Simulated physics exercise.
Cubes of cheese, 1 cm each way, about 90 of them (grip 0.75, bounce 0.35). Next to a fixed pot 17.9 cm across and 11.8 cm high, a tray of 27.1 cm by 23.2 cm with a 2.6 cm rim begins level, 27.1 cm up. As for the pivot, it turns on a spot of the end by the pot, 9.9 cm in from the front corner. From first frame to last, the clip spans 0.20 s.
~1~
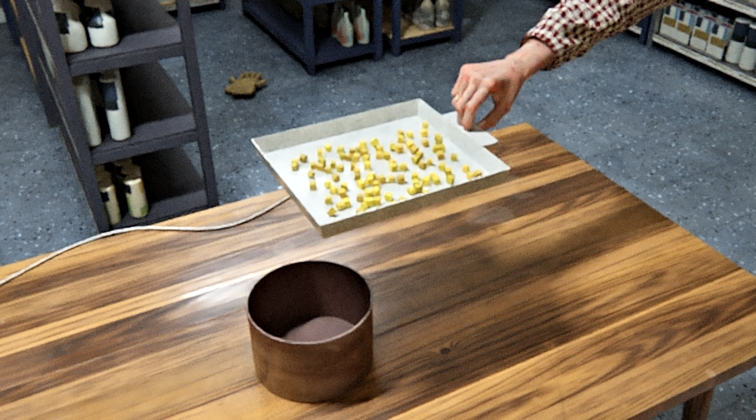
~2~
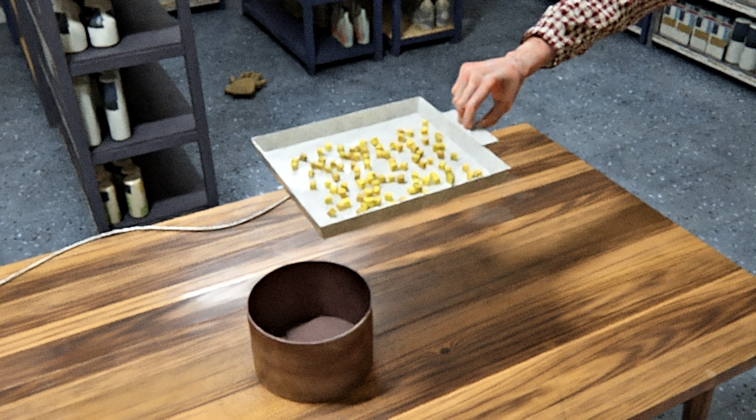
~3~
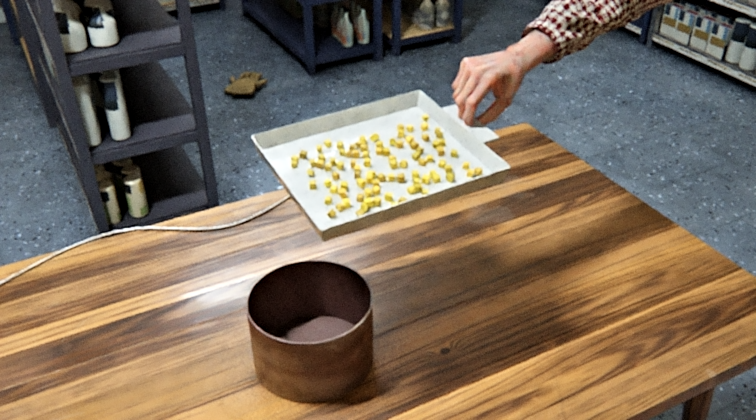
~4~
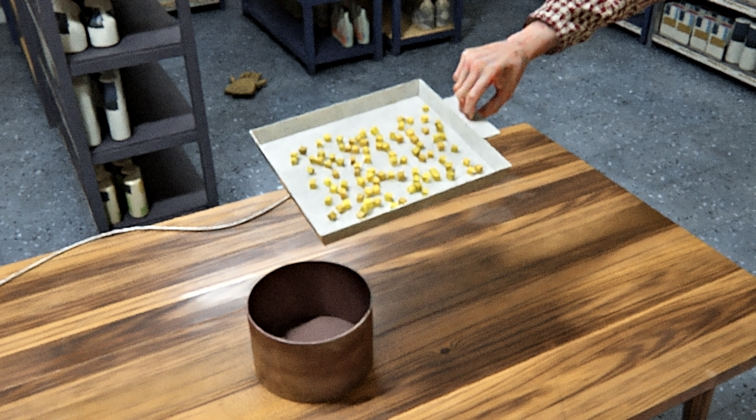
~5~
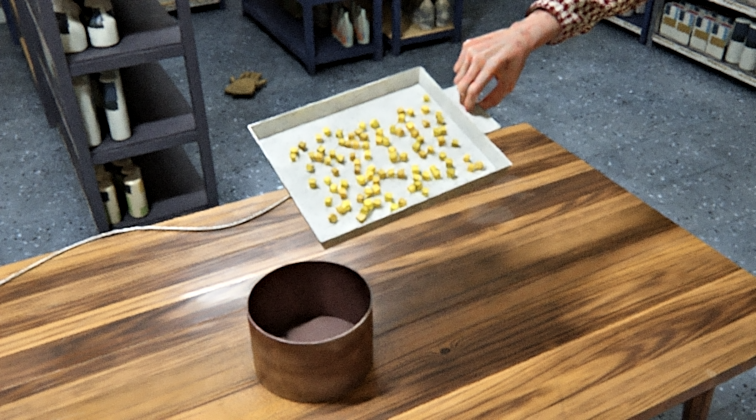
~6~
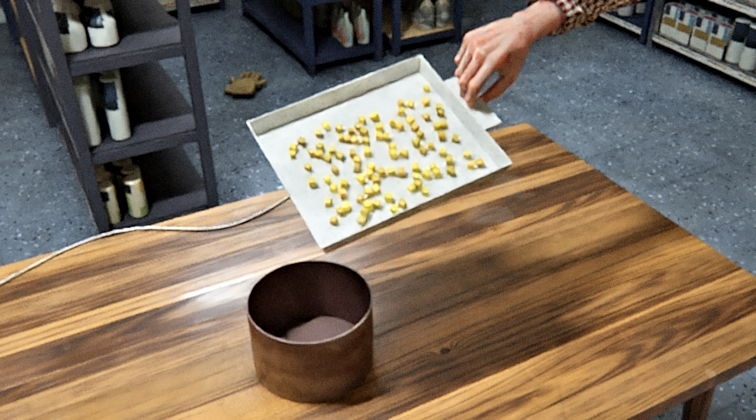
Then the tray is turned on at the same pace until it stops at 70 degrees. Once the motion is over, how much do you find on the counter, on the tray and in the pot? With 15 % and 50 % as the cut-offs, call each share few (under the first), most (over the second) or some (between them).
My estimate: Counter: Some, tray: Some, pot: Some.
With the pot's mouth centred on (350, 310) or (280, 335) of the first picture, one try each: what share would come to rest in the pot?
That gives roughly 55 per cent and then 30 per cent.
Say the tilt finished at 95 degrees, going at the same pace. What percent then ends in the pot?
Roughly 60 percent.
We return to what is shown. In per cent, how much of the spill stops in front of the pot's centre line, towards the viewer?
Roughly 100 per cent.
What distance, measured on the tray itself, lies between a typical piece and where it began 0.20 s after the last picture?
1 cm.
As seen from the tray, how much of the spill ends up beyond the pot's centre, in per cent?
70 %.
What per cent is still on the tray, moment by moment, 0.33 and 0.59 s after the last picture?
In turn: 100, 55.
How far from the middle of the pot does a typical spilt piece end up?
Roughly 26 cm from the centre.
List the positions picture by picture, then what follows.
In the first picture, tray tilt 0 degrees, front corners at (323, 221) and (504, 167); middle of the pieces at (393, 167); pot at (310, 299).
In the second picture, tray tilt 1 degrees, front corners at (323, 222) and (504, 167); middle of the pieces at (393, 167).
In the third picture, tray tilt 4 degrees, front corners at (323, 226) and (504, 166), lowest corner left front; middle of the pieces at (393, 165).
In the fourth picture, tray tilt 8 degrees, front corners at (323, 231) and (505, 164), lowest corner left front; middle of the pieces at (393, 161).
In the fifth picture, tray tilt 14 degrees, front corners at (324, 237) and (505, 163), lowest corner left front; middle of the pieces at (393, 158).
In the sixth picture, tray tilt 19 degrees, front corners at (324, 242) and (506, 161), lowest corner left front; middle of the pieces at (393, 154); pot at (310, 299).
Then, 0.20 s after the last picture, tilt 46 degrees; the tray holds 100 %, the pot 0 %.
Then, 0.33 s after the last picture, tilt 63 degrees; the tray holds 100 %, the pot 0 %.
Then, 0.59 s after the last picture, tilt 70 degrees; the tray holds 55 %, the pot 10 %.
In the end, counter 35 %, tray 35 %, pot 30 %.
